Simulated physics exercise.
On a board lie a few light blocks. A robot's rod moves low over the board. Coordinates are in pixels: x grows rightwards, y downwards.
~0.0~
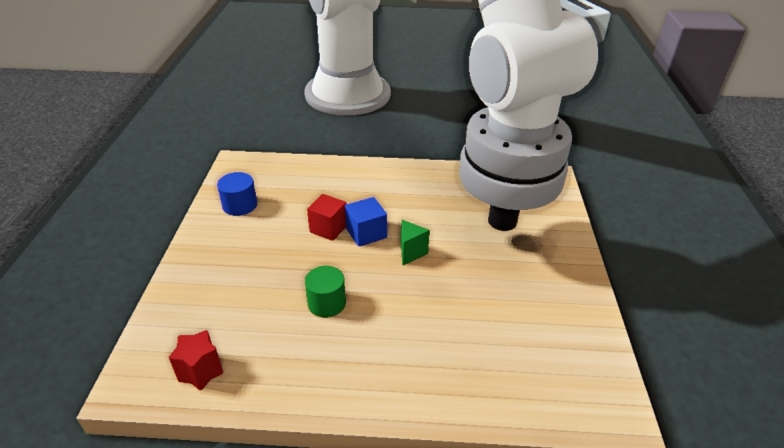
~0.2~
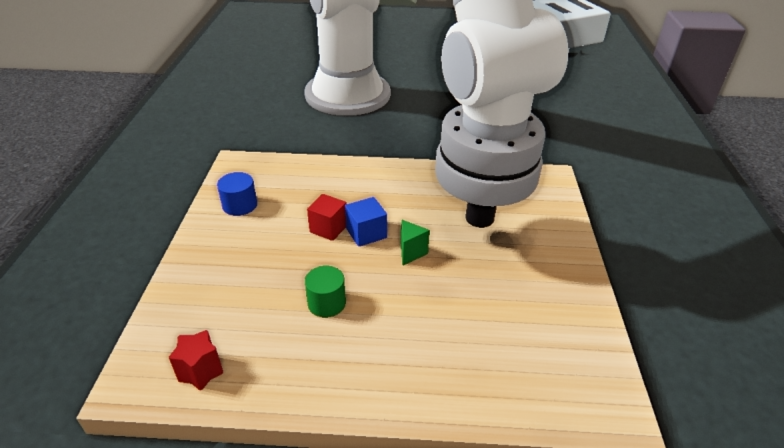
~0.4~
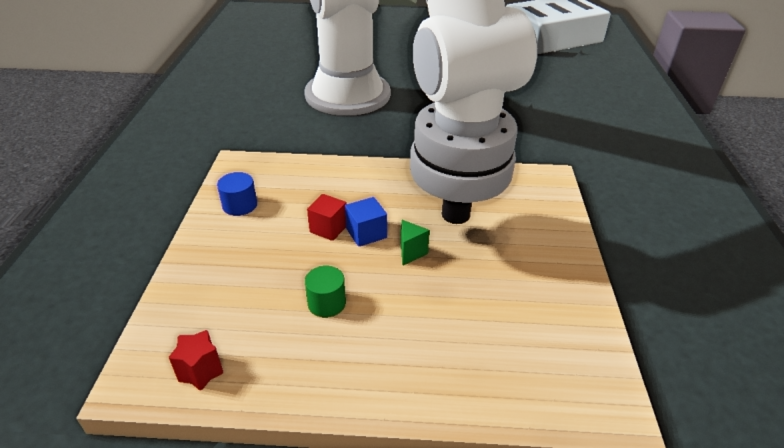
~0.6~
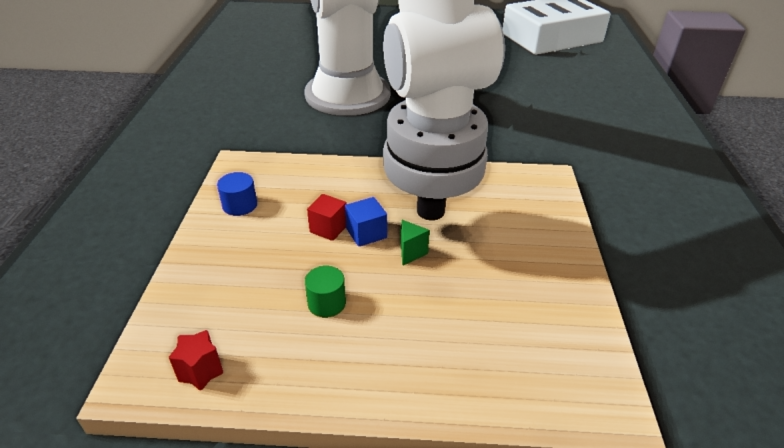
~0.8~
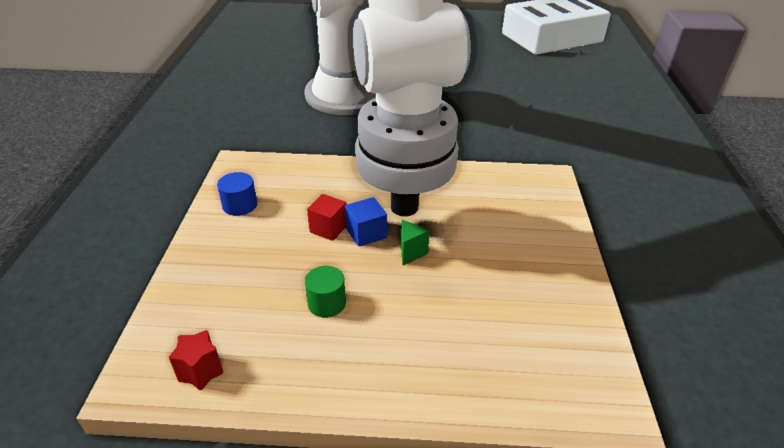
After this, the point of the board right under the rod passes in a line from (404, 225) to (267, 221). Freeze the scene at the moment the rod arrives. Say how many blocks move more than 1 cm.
A pair of blocks is moved.
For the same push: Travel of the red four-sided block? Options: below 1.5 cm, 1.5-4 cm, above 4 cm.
The answer will be the long band, over 4 cm.
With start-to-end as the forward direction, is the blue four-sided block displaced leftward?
Yes, it checks out.
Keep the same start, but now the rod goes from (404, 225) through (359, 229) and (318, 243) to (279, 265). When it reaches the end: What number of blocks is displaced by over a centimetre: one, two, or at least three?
It looks like two blocks will be pushed more than about 1 cm.
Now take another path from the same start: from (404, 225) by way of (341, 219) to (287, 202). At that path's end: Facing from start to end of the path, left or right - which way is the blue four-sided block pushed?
Left.
What follows on the original path. One third of the way, rod (357, 208); red four-sided block (314, 205); blue four-sided block (338, 217), turned 25° anticlockwise.
Two thirds of the way, rod (311, 206); red four-sided block (277, 208), turned 15° anticlockwise; blue four-sided block (325, 220), turned 60° anticlockwise.
At the end, rod (265, 204); blue circle not moved; red four-sided block (244, 214), turned 95° anticlockwise; blue four-sided block (325, 220), turned 60° anticlockwise.
